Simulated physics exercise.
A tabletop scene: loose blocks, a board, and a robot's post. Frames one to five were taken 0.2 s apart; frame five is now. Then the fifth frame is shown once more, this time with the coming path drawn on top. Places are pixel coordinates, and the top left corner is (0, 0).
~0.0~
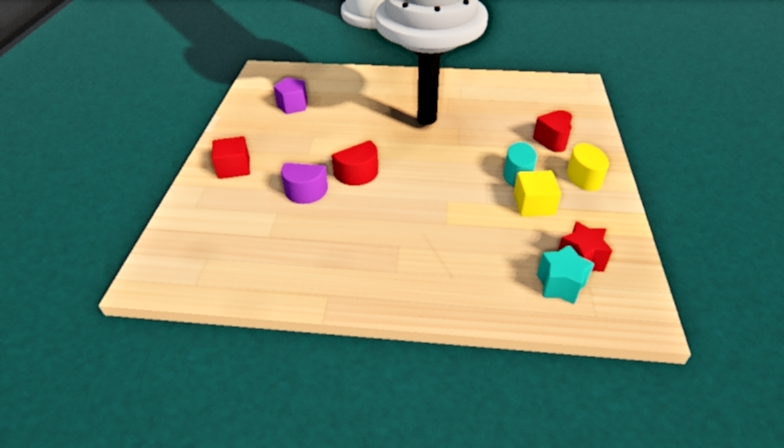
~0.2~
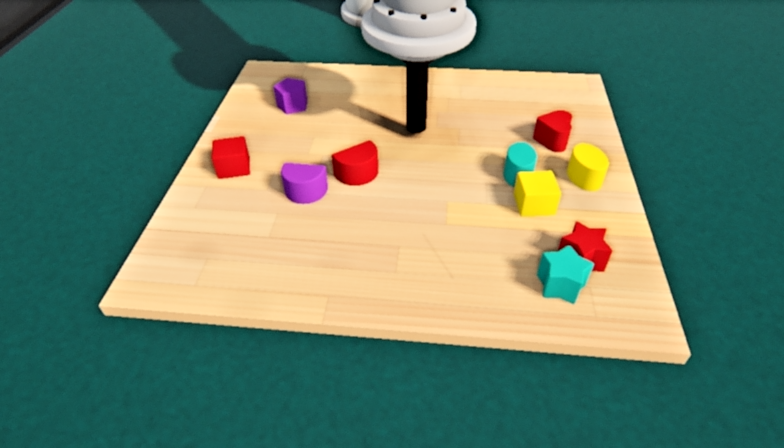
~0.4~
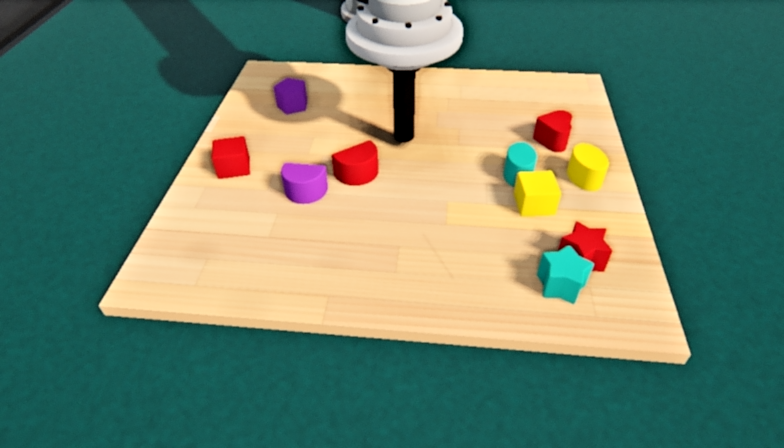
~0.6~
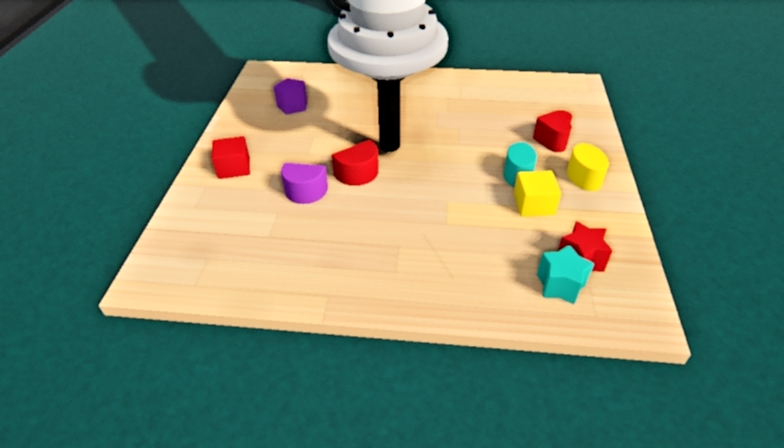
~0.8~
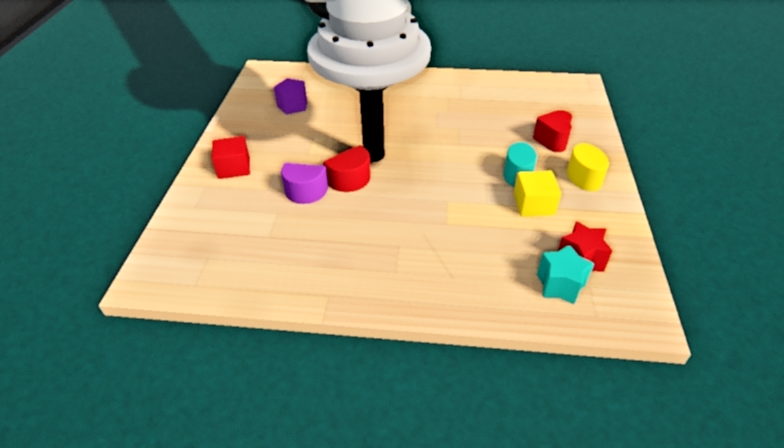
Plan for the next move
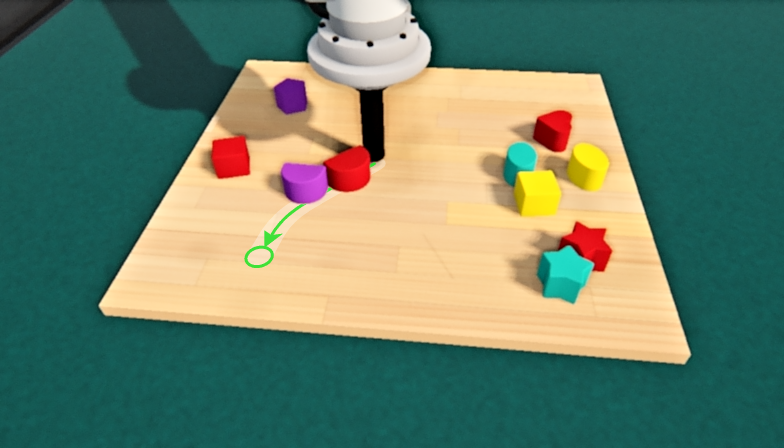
The robot's black post moved left and toward the viewer across the wooden board, then pushed the red D-shaped block slightly left, close beside the purple D-shaped one, while the other blocks stayed still.
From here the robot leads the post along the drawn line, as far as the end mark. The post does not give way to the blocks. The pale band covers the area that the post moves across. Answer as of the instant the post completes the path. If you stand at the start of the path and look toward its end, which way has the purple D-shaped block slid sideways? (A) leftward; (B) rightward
B.
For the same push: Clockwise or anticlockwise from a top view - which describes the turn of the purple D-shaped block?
Clockwise rotation.
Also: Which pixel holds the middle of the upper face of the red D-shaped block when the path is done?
I'd say the red D-shaped block ends with its top centre at (303, 217).
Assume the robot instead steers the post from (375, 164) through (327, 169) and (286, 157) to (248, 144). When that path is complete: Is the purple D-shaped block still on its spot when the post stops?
No, I don't think so.
The drawn path runs from (375, 164) by way of (333, 188) and (288, 215) to (259, 257).
The first path, step by step. One third of the way, post at (330, 181); purple D-shaped block at (287, 181), turned 70° clockwise; red D-shaped block at (319, 189), turned 45° anticlockwise.
Two thirds of the way, post at (286, 208); purple D-shaped block at (261, 187), turned 95° clockwise; red D-shaped block at (304, 211), turned 115° anticlockwise.
At the end, post at (257, 249); purple D-shaped block at (259, 187), turned 105° clockwise; red D-shaped block at (303, 217), turned 145° anticlockwise.
